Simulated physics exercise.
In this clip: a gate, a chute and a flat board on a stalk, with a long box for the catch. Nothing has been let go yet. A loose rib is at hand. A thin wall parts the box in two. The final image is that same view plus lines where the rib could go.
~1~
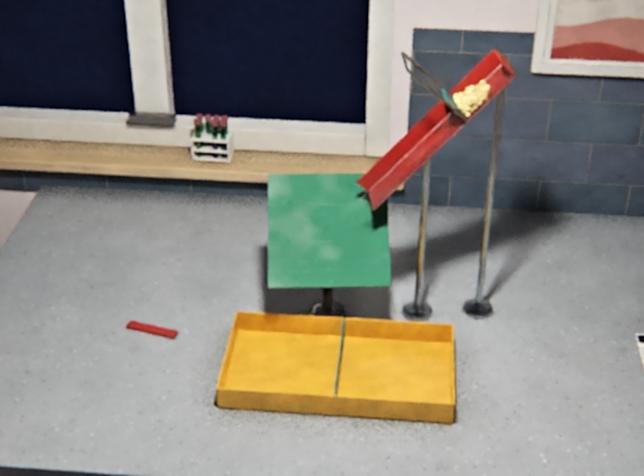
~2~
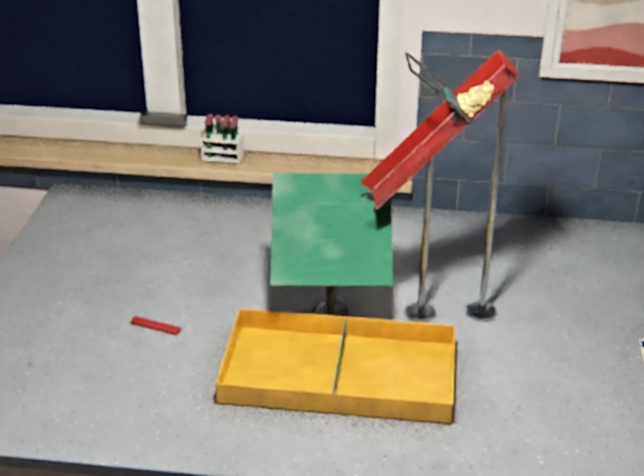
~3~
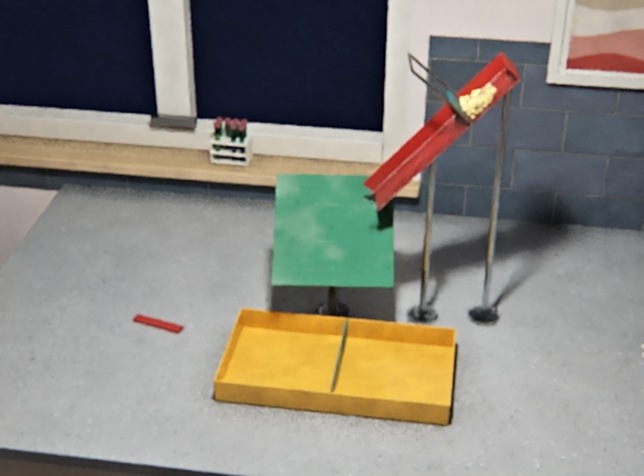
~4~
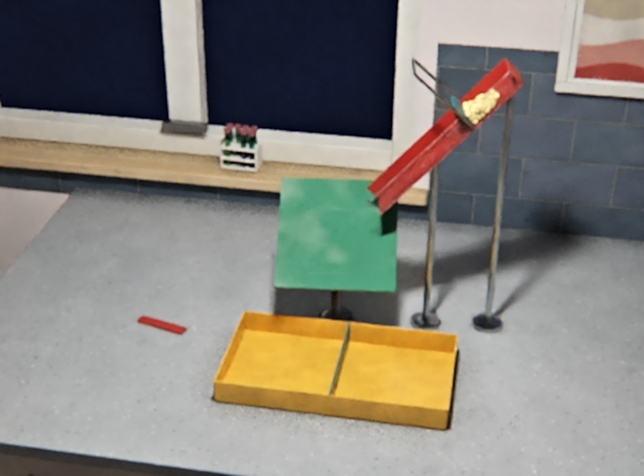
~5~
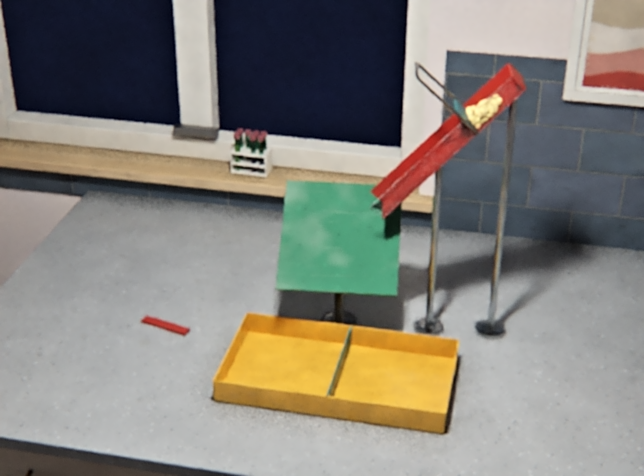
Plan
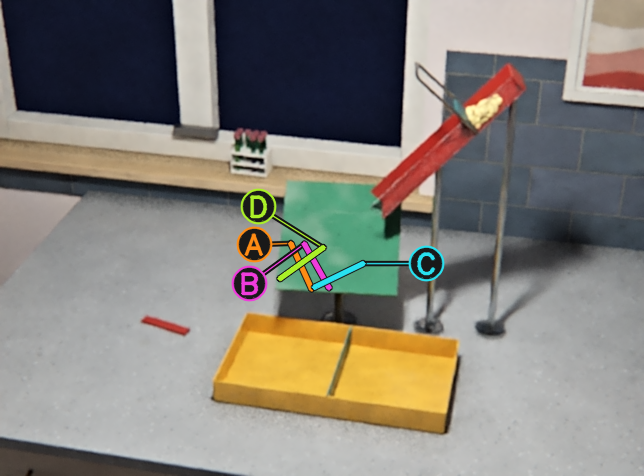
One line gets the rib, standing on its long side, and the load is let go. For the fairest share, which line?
B.
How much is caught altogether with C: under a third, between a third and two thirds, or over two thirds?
It is over two thirds.
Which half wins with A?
More lands on the left.
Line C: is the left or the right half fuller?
The left half.
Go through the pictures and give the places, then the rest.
In the first frame, load behind the gate (468, 98), soya beans; lip of the chute (371, 201), sloping steeply.
In the second frame, middle of the board (332, 228), tilted fairly steeply; middle of its low edge (332, 286); of its high edge (332, 173).
In the third frame, front corners of the box (215, 381) and (449, 405); front end of its middle wall (330, 393); gate still shut (452, 99).
In the fourth frame, middle of the load (476, 107); lip (380, 207).
In the fifth frame, middle of the load (480, 111); lip (383, 210).
On the marked copy, line A from (290, 243) to (311, 288); line B from (304, 243) to (329, 287); line C from (363, 263) to (314, 287); line D from (323, 247) to (280, 278).
With A, of what is caught, almost all in the left half, about a tenth in the right.
With B, of what is caught, roughly a third in the left half, roughly two thirds in the right.
With C, of what is caught, every piece in the left half, not one piece in the right.
With D, of what is caught, almost all in the left half, just a few in the right.
